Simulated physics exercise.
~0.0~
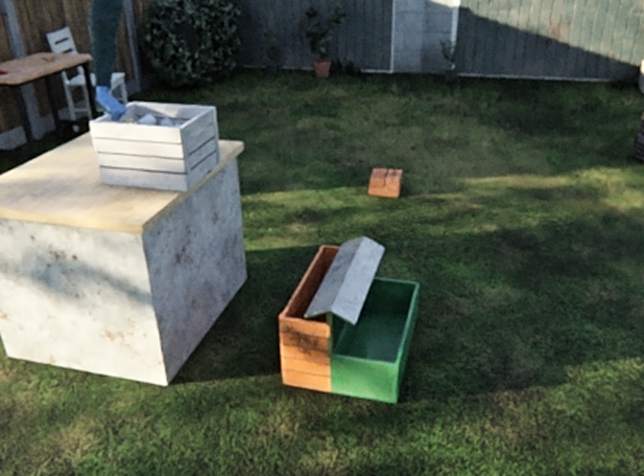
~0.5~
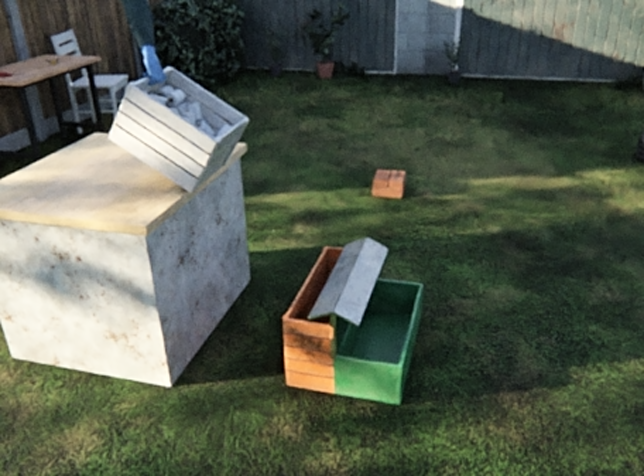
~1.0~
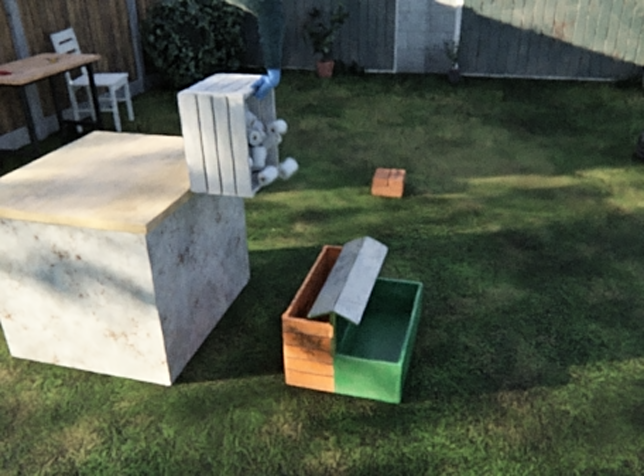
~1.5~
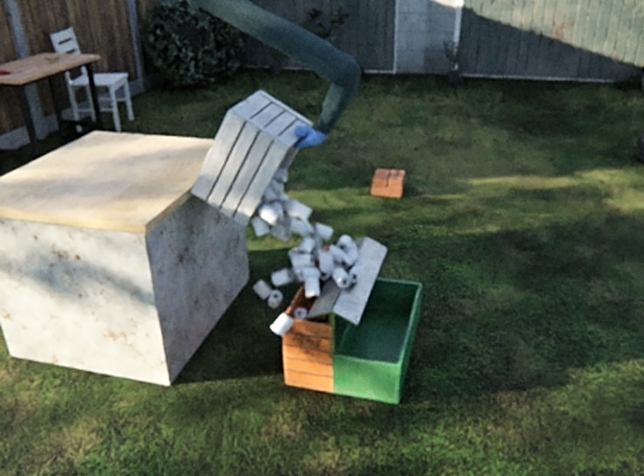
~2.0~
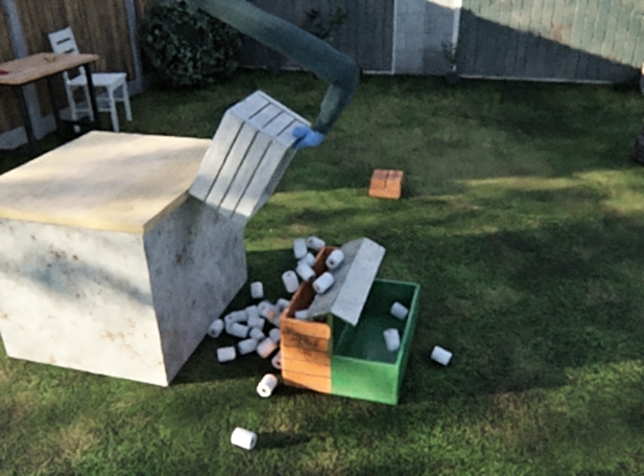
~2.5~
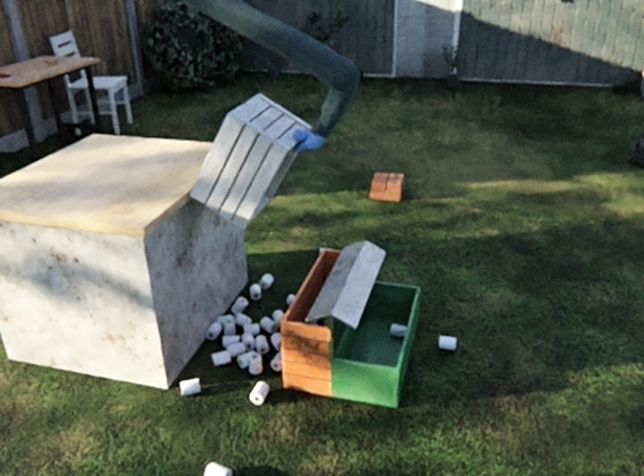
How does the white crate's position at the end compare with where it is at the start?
At the start the white crate sits upright on top of the bench near its right edge. By the end it is farther right and slightly lower, tipped steeply over past that edge with its opening facing down.
